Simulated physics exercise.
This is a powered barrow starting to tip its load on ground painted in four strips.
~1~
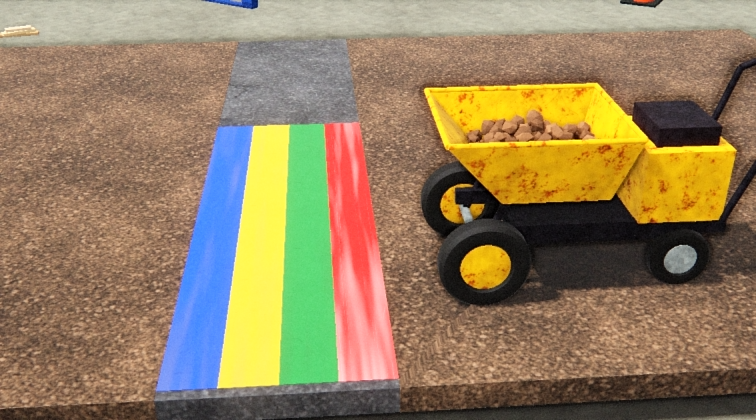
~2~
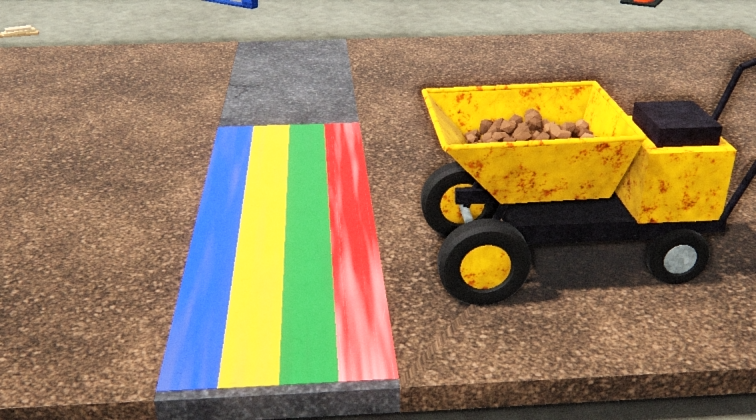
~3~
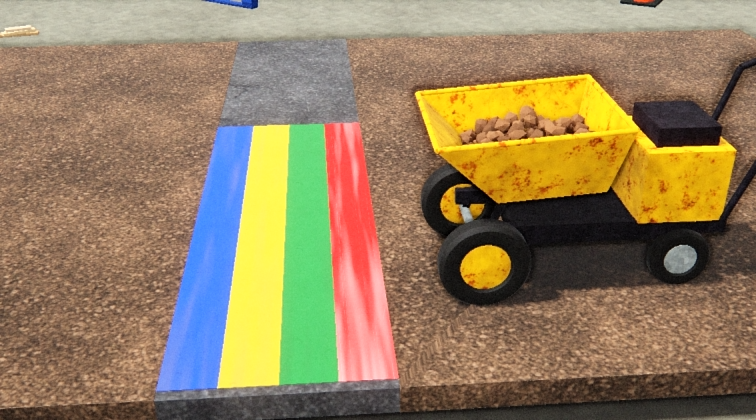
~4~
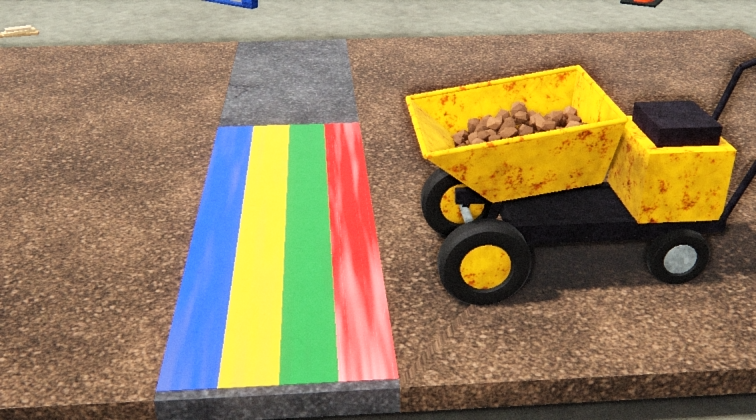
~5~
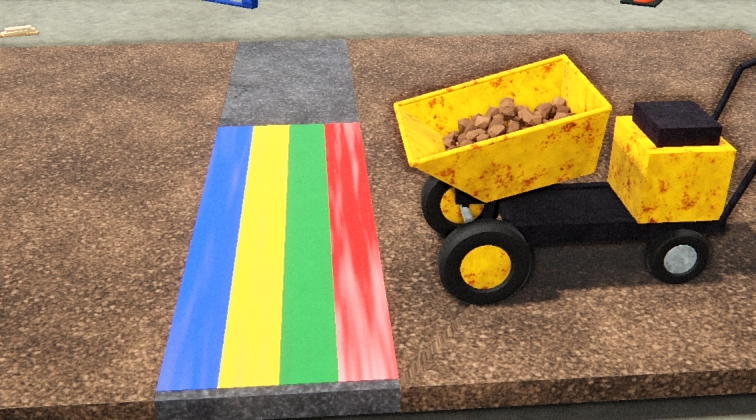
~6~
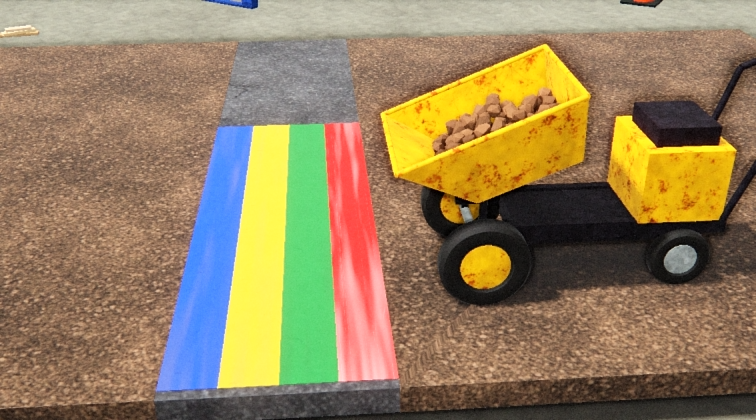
A yellow powered barrow loaded with brown clods stood to the right of blue, yellow, green and red strips, and its skip gradually tilted toward the left, with the clods still inside.
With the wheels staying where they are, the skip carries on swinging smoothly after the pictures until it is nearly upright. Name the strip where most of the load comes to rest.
Green.
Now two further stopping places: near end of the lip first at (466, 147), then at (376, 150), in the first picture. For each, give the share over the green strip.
Close to 40 in a hundred, and close to 0 in a hundred.
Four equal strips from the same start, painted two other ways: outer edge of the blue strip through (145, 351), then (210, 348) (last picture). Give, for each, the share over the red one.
10 and 0 percent, roughly.
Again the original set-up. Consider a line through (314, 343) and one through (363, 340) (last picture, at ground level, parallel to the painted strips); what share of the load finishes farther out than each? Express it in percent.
Roughly 70 and 90 %.
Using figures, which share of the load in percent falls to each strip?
In per cent, approximately: Red 10, green 40, yellow 25, blue 15.
Just after the last frame, skip tipped steeply; every one in the skip.
A moment on, skip tipped right over; roughly half in the skip; about a tenth over the red strip; roughly a third over the green strip; about a tenth over the yellow strip.
Further on, skip tipped right over; about a tenth in the skip; about a tenth over the red strip; roughly a third over the green strip; roughly a quarter over the yellow strip; about a tenth over the blue strip; about a tenth off the paint.
When it is over, skip tipped right over; about a tenth in the skip; about a tenth over the red strip; roughly a third over the green strip; roughly a quarter over the yellow strip; about a tenth over the blue strip; about a tenth off the paint.
